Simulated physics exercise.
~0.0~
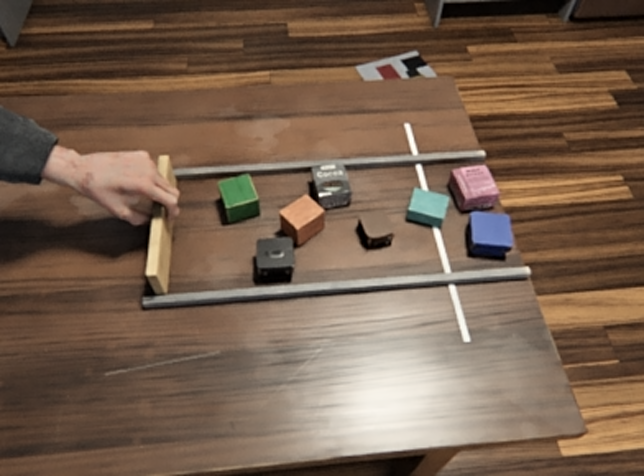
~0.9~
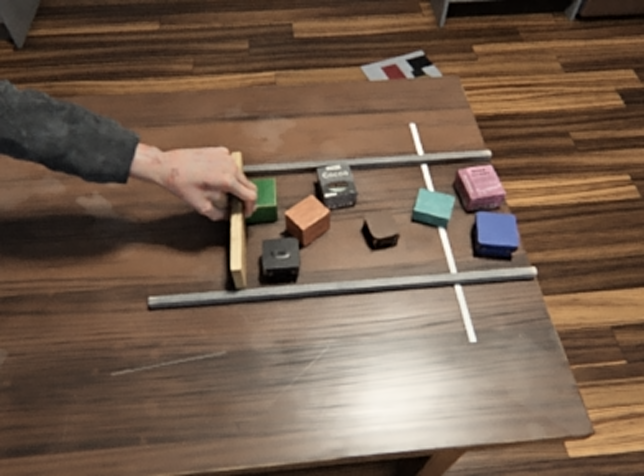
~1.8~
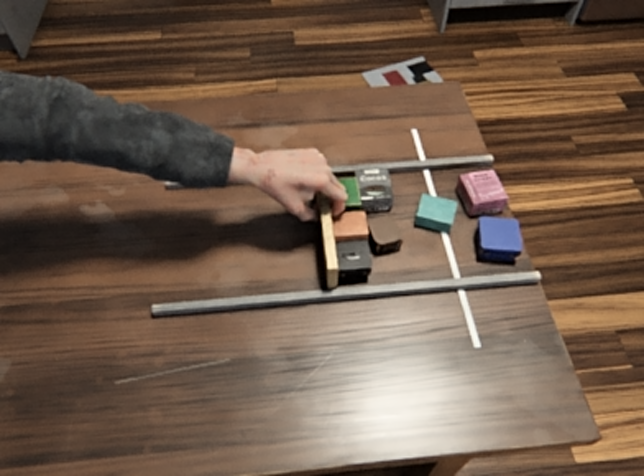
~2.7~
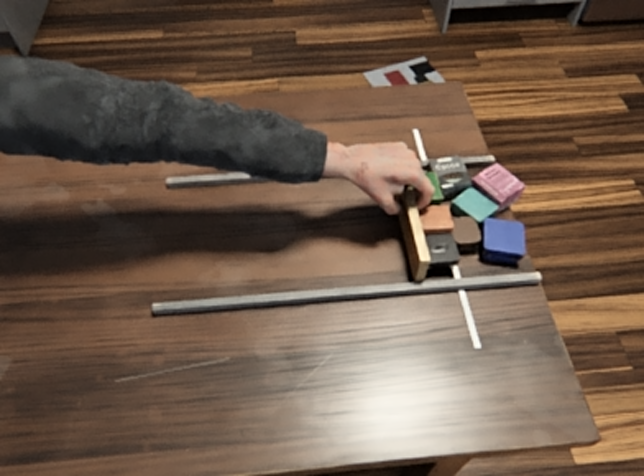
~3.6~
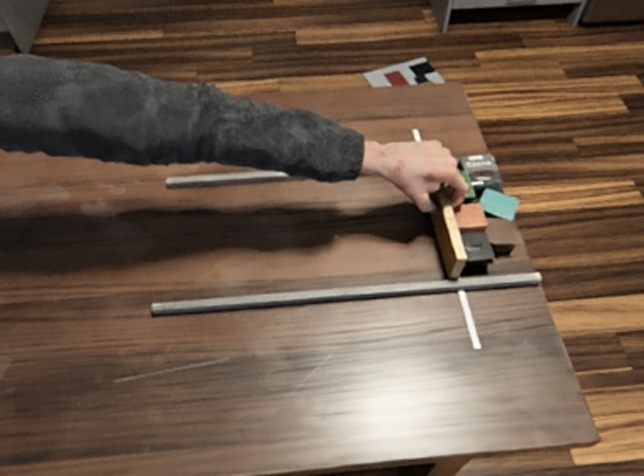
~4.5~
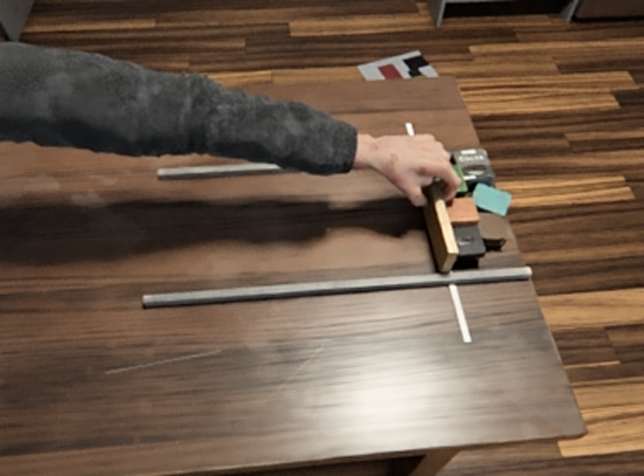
Hand pushing a wooden board rightward between two rails, sweeping small blocks past a white tape until pink and blue ones drop off the table edge.
